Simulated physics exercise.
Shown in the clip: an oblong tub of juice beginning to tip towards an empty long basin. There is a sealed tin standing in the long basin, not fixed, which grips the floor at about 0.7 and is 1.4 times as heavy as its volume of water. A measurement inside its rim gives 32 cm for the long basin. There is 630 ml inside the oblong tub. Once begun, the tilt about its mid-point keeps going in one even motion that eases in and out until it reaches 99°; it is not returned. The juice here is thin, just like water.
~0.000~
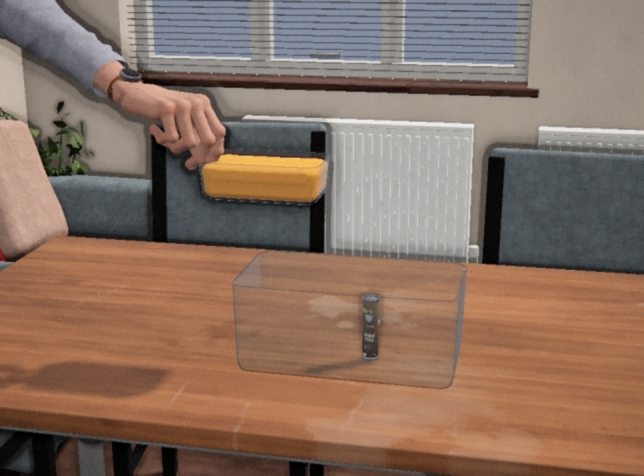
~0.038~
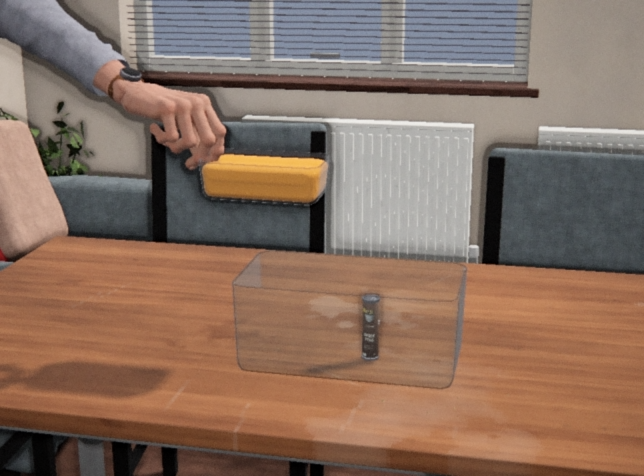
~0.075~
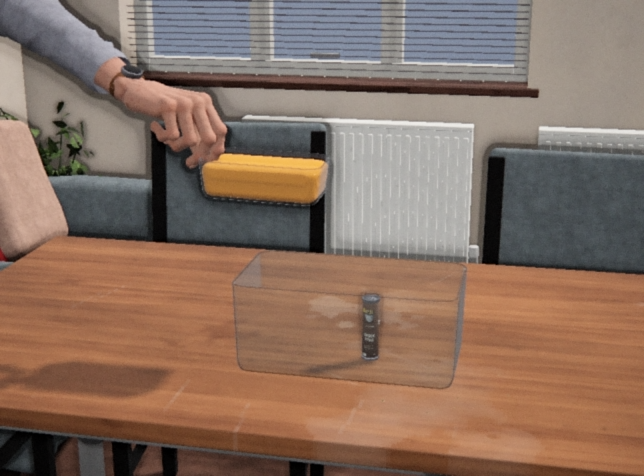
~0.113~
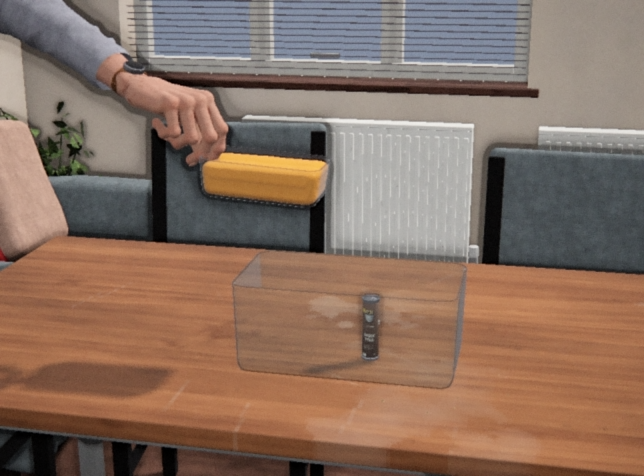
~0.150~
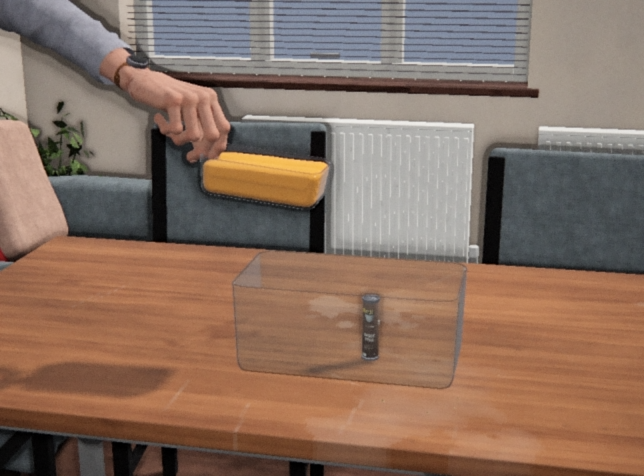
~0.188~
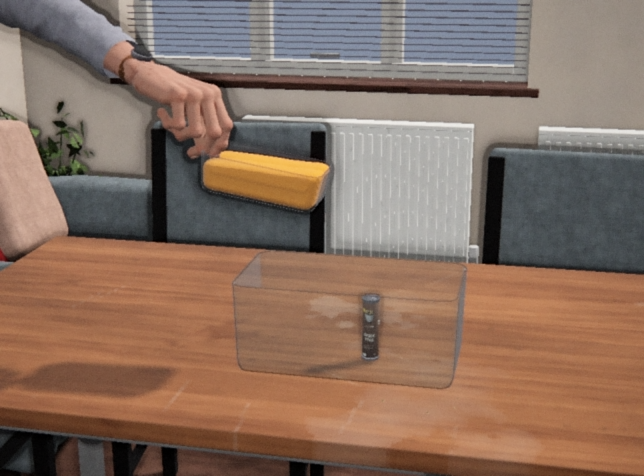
A hand with a dark wristband reaches in from the upper left, holding a yellow oblong tub above a wooden table, seen from a fixed view across the tabletop. A clear, long basin stands below with a small dark tin visible through it, before grey-blue chairs, a white radiator and a blind-covered window. The tub, level at first, slowly tilts slightly, its right end lowering.
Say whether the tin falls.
It's still up.
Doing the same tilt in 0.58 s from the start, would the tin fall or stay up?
The tin would stay balanced.
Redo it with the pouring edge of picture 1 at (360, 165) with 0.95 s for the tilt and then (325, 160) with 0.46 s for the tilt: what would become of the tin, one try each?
First it stays on its base; then it tips over.
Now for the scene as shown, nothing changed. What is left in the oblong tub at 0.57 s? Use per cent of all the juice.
Around 26 percent.
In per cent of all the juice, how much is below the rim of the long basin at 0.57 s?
24 %, give or take.
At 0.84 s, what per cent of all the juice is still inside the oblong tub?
Some 3 per cent.
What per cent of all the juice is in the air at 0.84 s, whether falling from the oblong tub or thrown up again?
Airborne fraction: Approx. 1 %.
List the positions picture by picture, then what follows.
In the first picture, it leans 0°; its right rim is at (325, 162); the juice meets the walls at (210, 161) and (324, 166); the long basin's rim runs from (246, 268) to (462, 284); the tin's top is at (371, 301).
In the second picture, it leans 0°; its right rim is at (325, 163); the juice meets the walls at (210, 160) and (324, 166).
In the third picture, it leans 2°; its right rim is at (325, 164); the juice meets the walls at (210, 160) and (325, 167).
In the fourth picture, it leans 3°; its right rim is at (326, 166); the juice meets the walls at (211, 159) and (325, 168).
In the fifth picture, it leans 6°; its right rim is at (326, 169); the juice meets the walls at (211, 158) and (325, 169).
In the sixth picture, it leans 9°; its right rim is at (327, 172); the juice meets the walls at (212, 158) and (326, 170).
After 0.57 s the tilt is 64° and 26 per cent is still to pour; the tin stands where it began.
After 0.84 s the tilt is 96° and 3 per cent is still to pour; the tin stands where it began.
After 1.13 s the tilt is 99° and 0 per cent is still to pour; the tin stands where it began.
After 1.45 s the tilt is 99° and 0 per cent is still to pour; the tin stands where it began.
In the end the tin stands where it began.
